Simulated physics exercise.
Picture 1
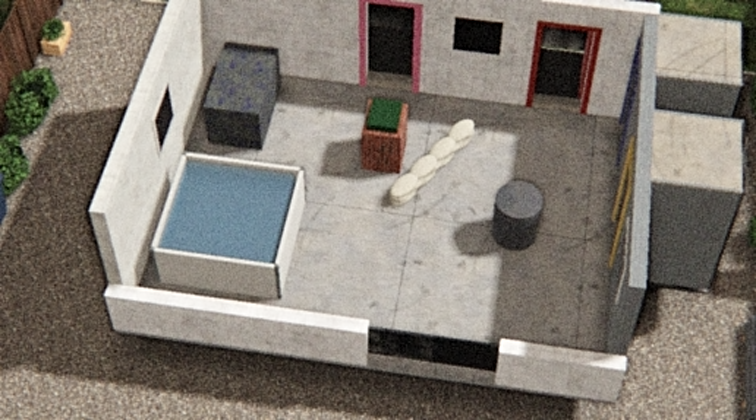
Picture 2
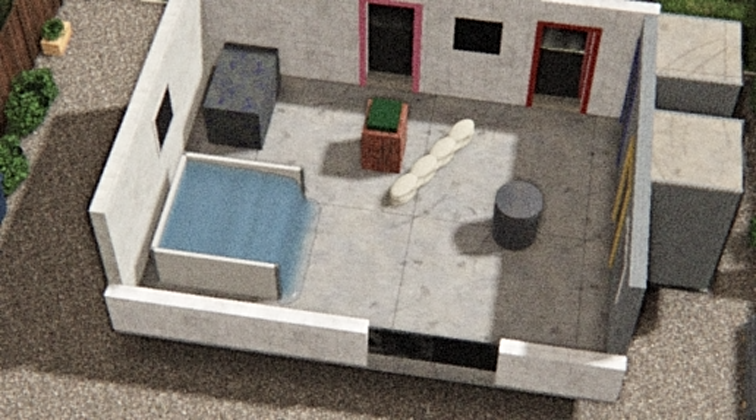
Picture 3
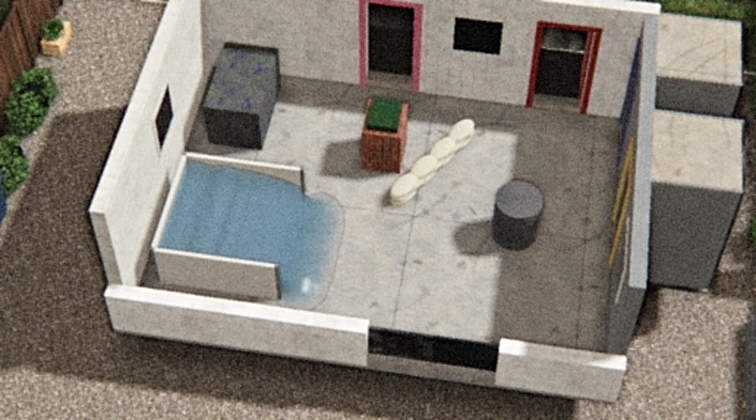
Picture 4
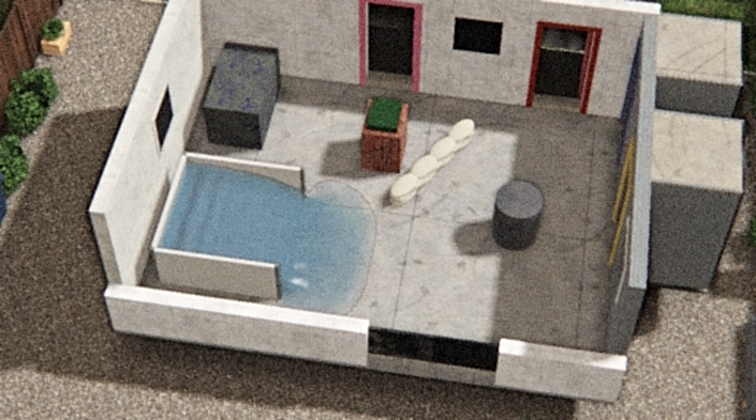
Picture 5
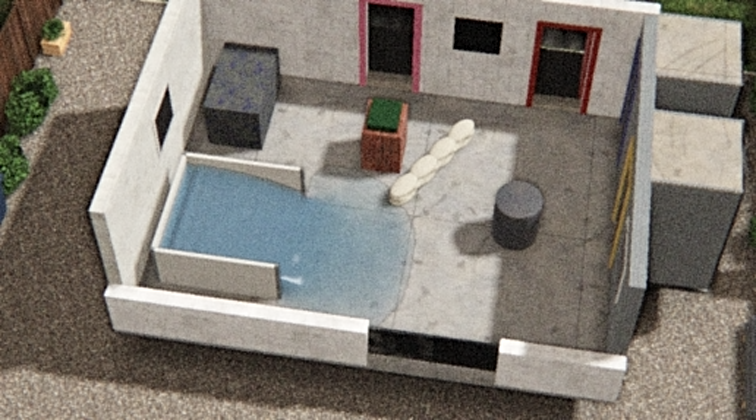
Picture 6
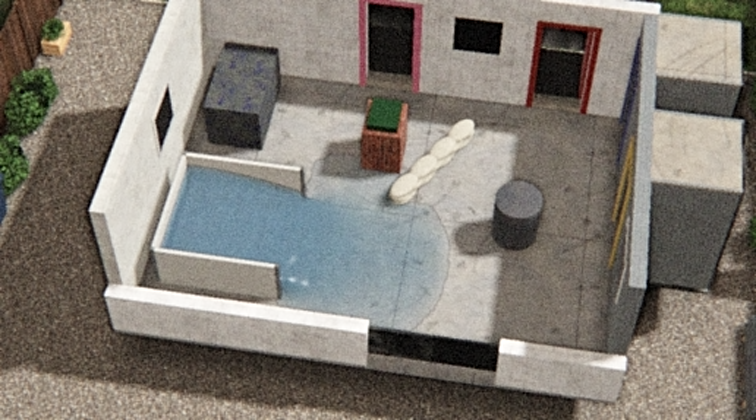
A walled yard holds a tank whose right side opens, and water spreads rightward across the floor.
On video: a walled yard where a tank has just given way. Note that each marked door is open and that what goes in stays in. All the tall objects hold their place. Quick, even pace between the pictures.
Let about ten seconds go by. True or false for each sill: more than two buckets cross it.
Blue door - true; yellow door - true; pink door - false; red door - true.
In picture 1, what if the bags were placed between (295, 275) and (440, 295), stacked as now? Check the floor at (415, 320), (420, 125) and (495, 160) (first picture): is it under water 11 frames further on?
Going in the order you gave, that's waterlogged, then left unsoaked, then waterlogged.
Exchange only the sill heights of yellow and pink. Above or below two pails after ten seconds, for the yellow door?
Result, yellow door: Ends up below.
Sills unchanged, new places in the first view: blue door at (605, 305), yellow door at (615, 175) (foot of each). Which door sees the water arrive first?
The blue-painted one.
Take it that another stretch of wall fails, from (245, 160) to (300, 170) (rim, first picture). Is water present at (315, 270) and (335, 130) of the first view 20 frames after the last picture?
Taking the two points in order, the first is left dry and the second is waterlogged.
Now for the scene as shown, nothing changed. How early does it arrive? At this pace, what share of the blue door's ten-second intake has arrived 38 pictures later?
Around 60 percent.
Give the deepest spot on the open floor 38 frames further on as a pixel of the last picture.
I would choose the pixel (618, 129).
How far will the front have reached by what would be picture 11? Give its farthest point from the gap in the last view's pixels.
The farthest wet point should be near (605, 323).
A moment on, water covers 45 % of the floor; the blue door not reached, the yellow door not reached, the pink door not reached, the red door not reached.
Next, water covers 60 % of the floor; the blue door not reached, the yellow door under two buckets in, the pink door wet at the sill, nothing in, the red door not reached.
Then, water covers 75 % of the floor; the blue door under two buckets in, the yellow door over two buckets in, the pink door wet at the sill, nothing in, the red door under two buckets in.
Later, water covers 85 % of the floor; the blue door far over two buckets in, the yellow door far over two buckets in, the pink door wet at the sill, nothing in, the red door over two buckets in.
In the end, water covers 100 % of the floor; the blue door far over two buckets in, the yellow door far over two buckets in, the pink door wet at the sill, nothing in, the red door far over two buckets in.
